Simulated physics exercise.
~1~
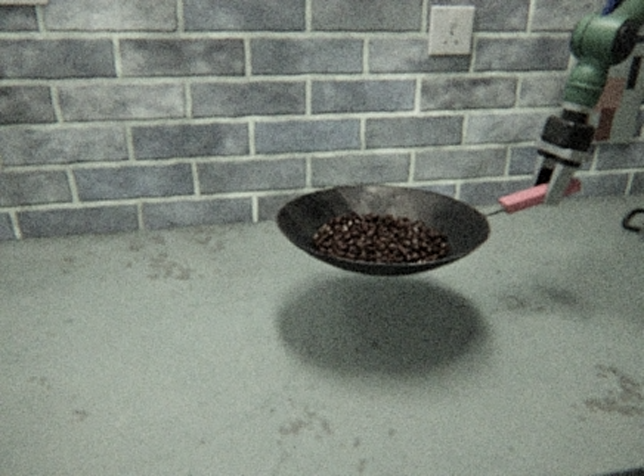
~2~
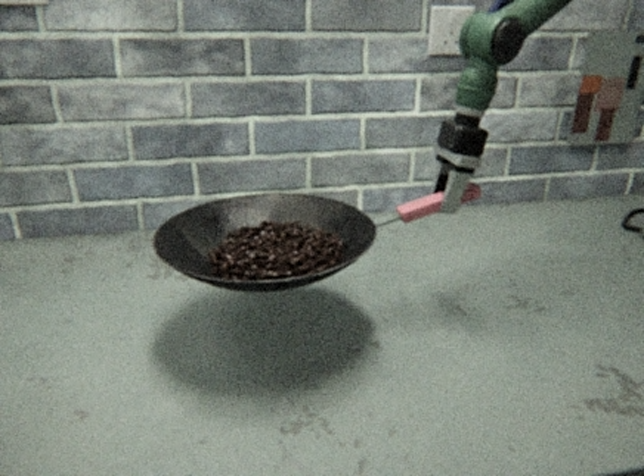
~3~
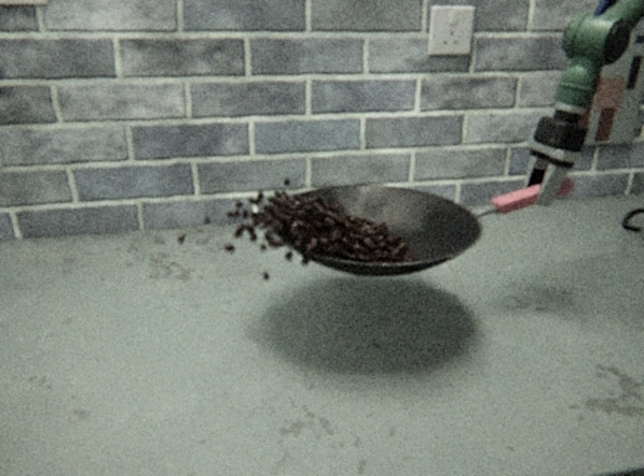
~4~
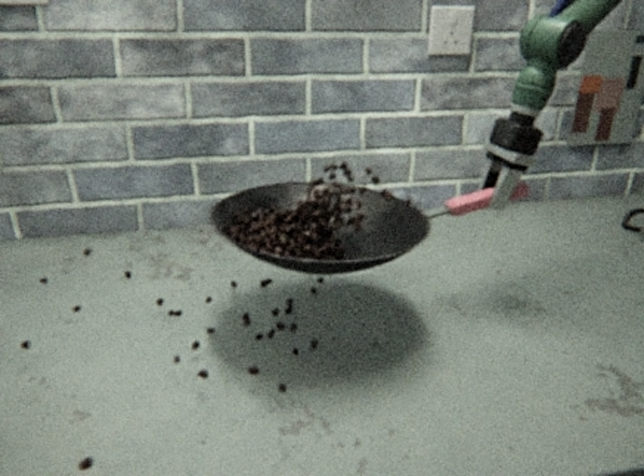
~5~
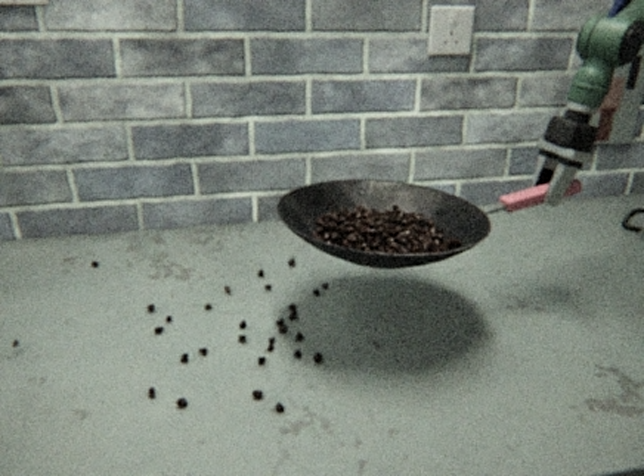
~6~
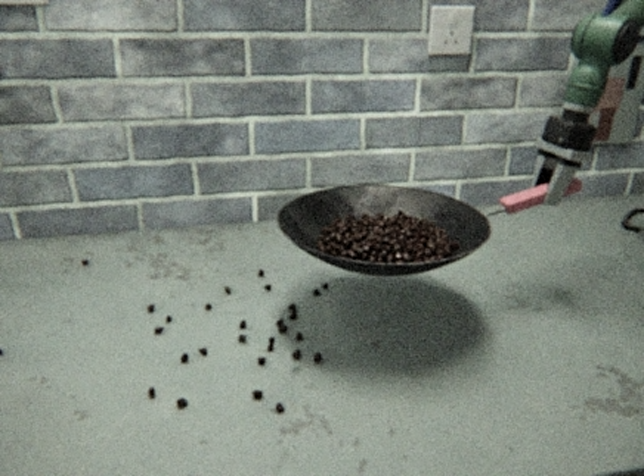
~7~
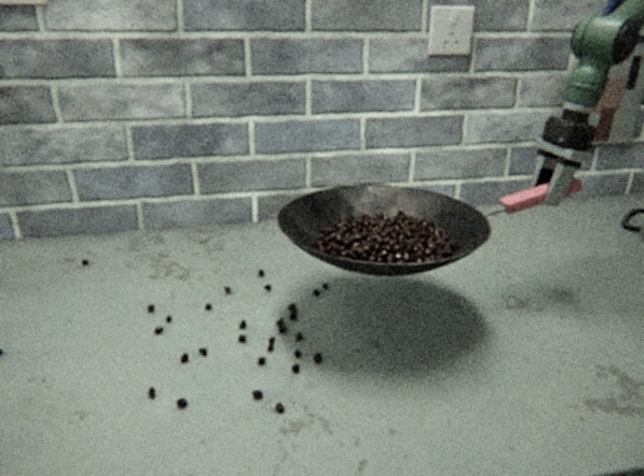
A robot arm jerks a wok left and right, spilling some beans onto the table.
